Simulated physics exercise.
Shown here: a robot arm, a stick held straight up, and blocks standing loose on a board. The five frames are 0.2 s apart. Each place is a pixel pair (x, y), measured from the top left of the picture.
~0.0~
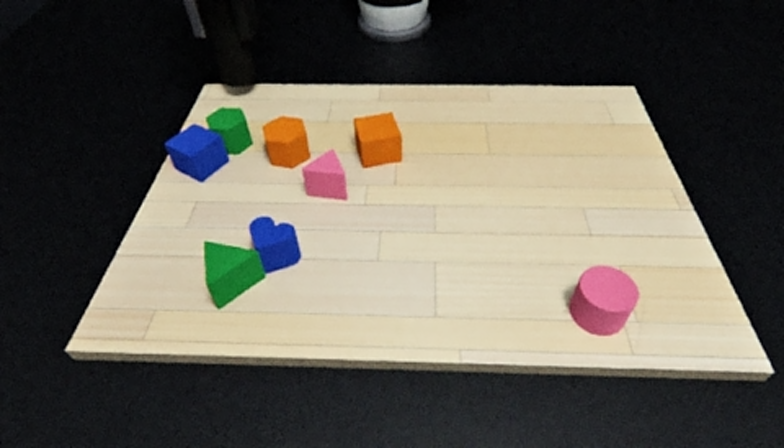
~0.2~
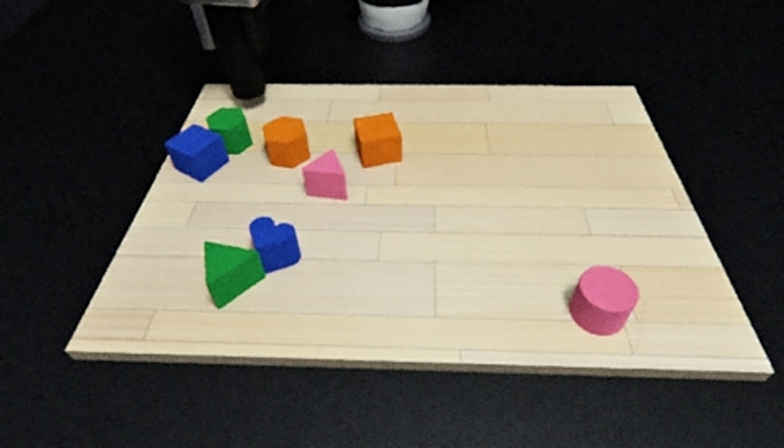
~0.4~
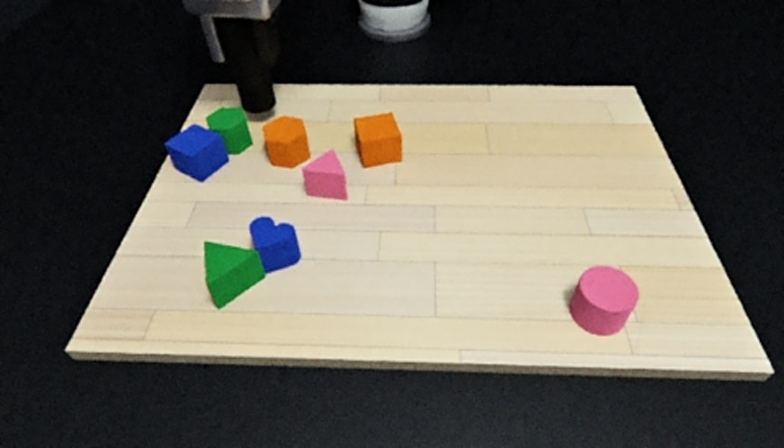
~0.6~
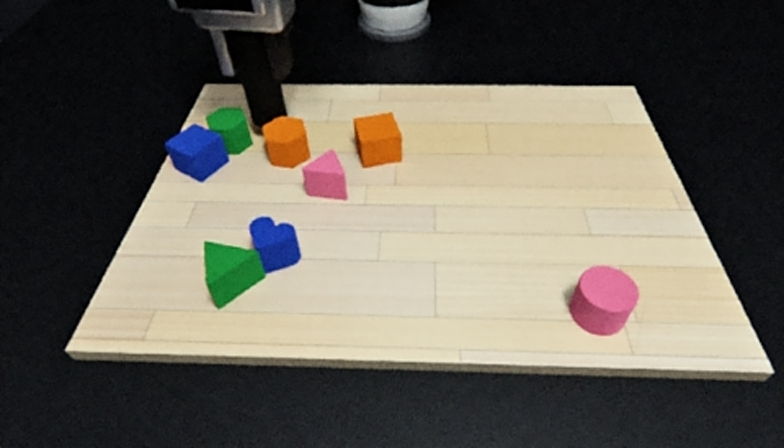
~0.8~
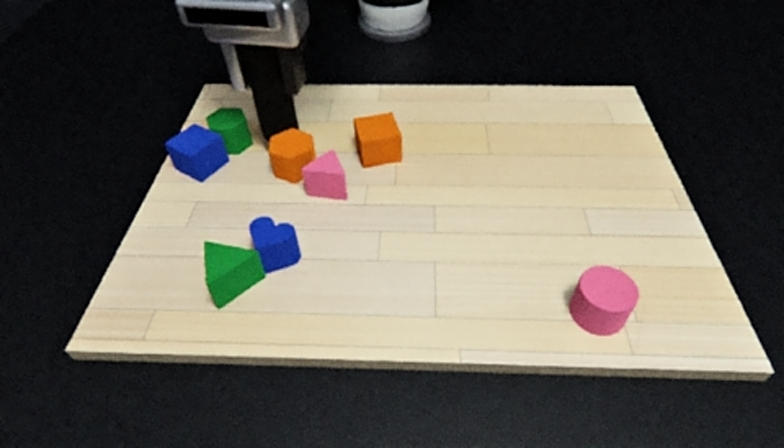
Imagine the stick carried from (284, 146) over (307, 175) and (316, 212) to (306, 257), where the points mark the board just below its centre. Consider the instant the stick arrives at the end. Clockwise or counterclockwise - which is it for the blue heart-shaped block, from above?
It goes round the way clock hands do.
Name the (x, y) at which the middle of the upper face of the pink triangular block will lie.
My estimate: (362, 193).
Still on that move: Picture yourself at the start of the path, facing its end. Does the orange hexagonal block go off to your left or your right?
Picture yourself facing from the start of the path to its end: The orange hexagonal block moves off to your left.
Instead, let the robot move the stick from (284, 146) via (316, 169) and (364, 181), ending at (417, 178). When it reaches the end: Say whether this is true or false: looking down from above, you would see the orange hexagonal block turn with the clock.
True - the claim holds.
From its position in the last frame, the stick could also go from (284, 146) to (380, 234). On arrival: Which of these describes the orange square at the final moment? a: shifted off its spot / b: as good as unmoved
Correct choice: B.
The first path, step by step. One third of the way, stick at (305, 161); orange hexagonal block at (309, 176), turned 20° clockwise; pink triangular block at (344, 180), turned 25° anticlockwise.
Two thirds of the way, stick at (313, 199); orange hexagonal block at (324, 216); pink triangular block at (362, 193), turned 55° anticlockwise.
At the end, stick at (303, 244); green triangular block at (219, 261); blue heart-shaped block at (260, 241), turned 50° clockwise; orange hexagonal block at (334, 257), turned 25° anticlockwise; pink triangular block at (362, 193), turned 55° anticlockwise.
